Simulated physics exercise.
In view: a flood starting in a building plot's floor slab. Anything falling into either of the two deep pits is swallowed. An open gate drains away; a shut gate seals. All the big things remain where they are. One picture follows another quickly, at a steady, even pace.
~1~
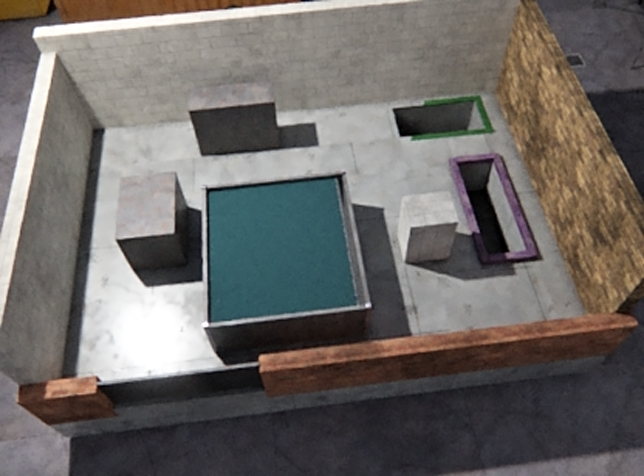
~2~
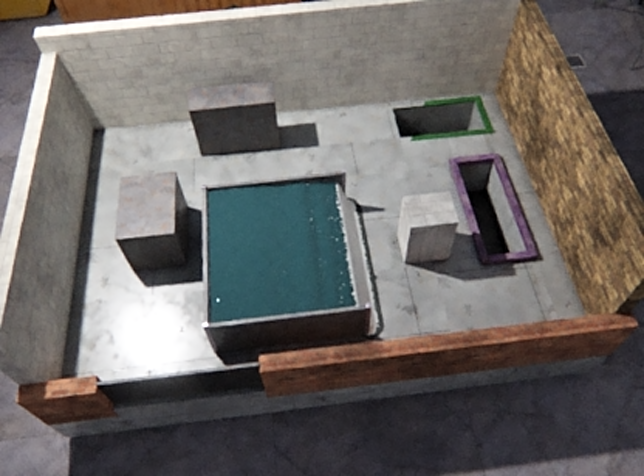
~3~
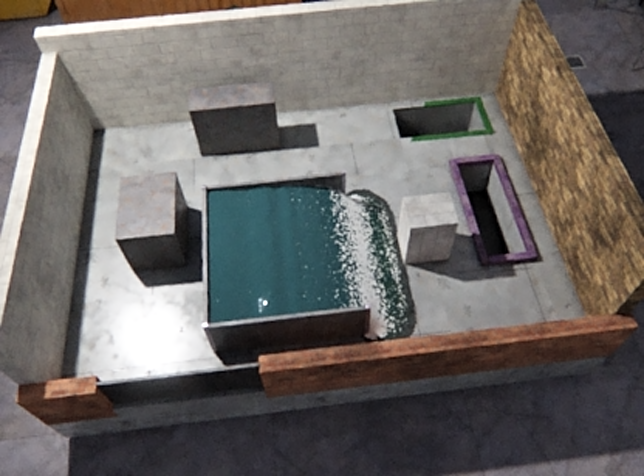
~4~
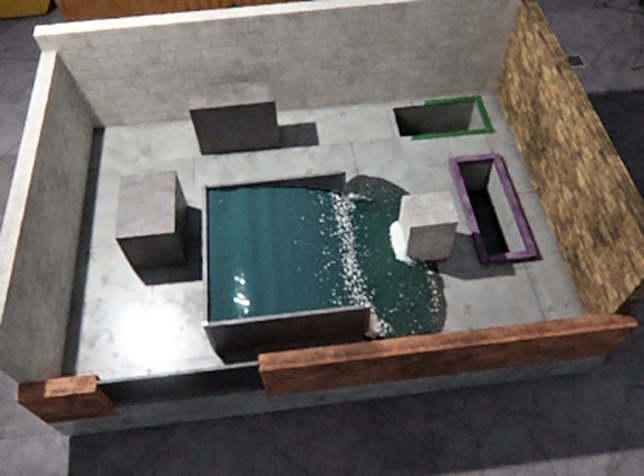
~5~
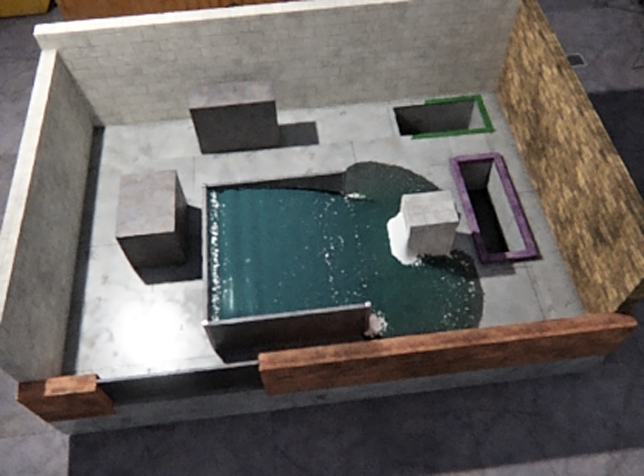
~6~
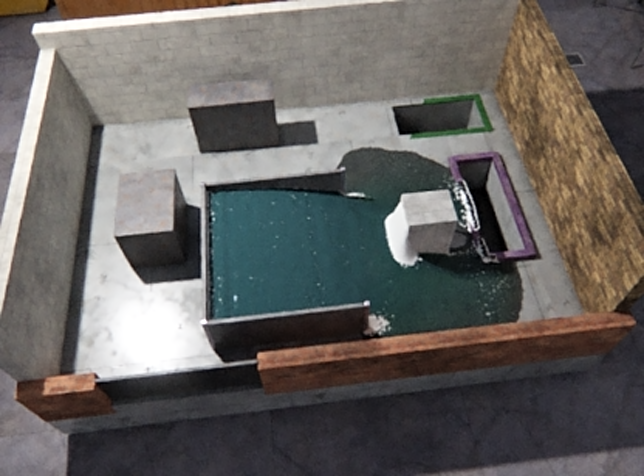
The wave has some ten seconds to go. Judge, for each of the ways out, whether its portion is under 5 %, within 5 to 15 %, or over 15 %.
Result: The gate will drain shy of five per cent; the purple pit will drain in excess of fifteen per cent; the green pit will drain in excess of fifteen per cent.
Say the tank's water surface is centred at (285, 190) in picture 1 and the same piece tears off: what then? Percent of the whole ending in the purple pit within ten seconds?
I'd put the purple pit at 35 % of the whole.
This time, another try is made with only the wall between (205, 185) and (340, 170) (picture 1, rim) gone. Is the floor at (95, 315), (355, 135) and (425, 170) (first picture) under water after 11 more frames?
Going point by point: Left unwetted, waterlogged, left unwetted.
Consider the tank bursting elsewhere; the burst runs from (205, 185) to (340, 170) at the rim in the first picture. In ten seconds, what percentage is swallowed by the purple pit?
Near 0 per cent for purple.
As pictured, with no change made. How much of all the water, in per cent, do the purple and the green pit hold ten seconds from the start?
About 24 %, then about 38 %.
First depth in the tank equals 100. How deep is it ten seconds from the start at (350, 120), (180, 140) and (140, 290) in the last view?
Taking the places in turn, I get roughly 8, 2 and 2 percent.
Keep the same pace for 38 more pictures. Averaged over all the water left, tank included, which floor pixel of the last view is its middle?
Around pixel (399, 255) of the last picture.
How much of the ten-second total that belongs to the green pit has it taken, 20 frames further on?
Some 30 per cent.
A moment on, water covers 35 % of the floor; the gate 0 %, the purple pit 4 %, the green pit 0 %.
Next, water covers 40 % of the floor; the gate 0 %, the purple pit 10 %, the green pit 4 %.
Then, water covers 50 % of the floor; the gate 0 %, the purple pit 19 %, the green pit 12 %.
Later, water covers 55 % of the floor; the gate 0 %, the purple pit 24 %, the green pit 27 %.
In the end, water covers 75 % of the floor; the gate 0 %, the purple pit 24 %, the green pit 38 %.
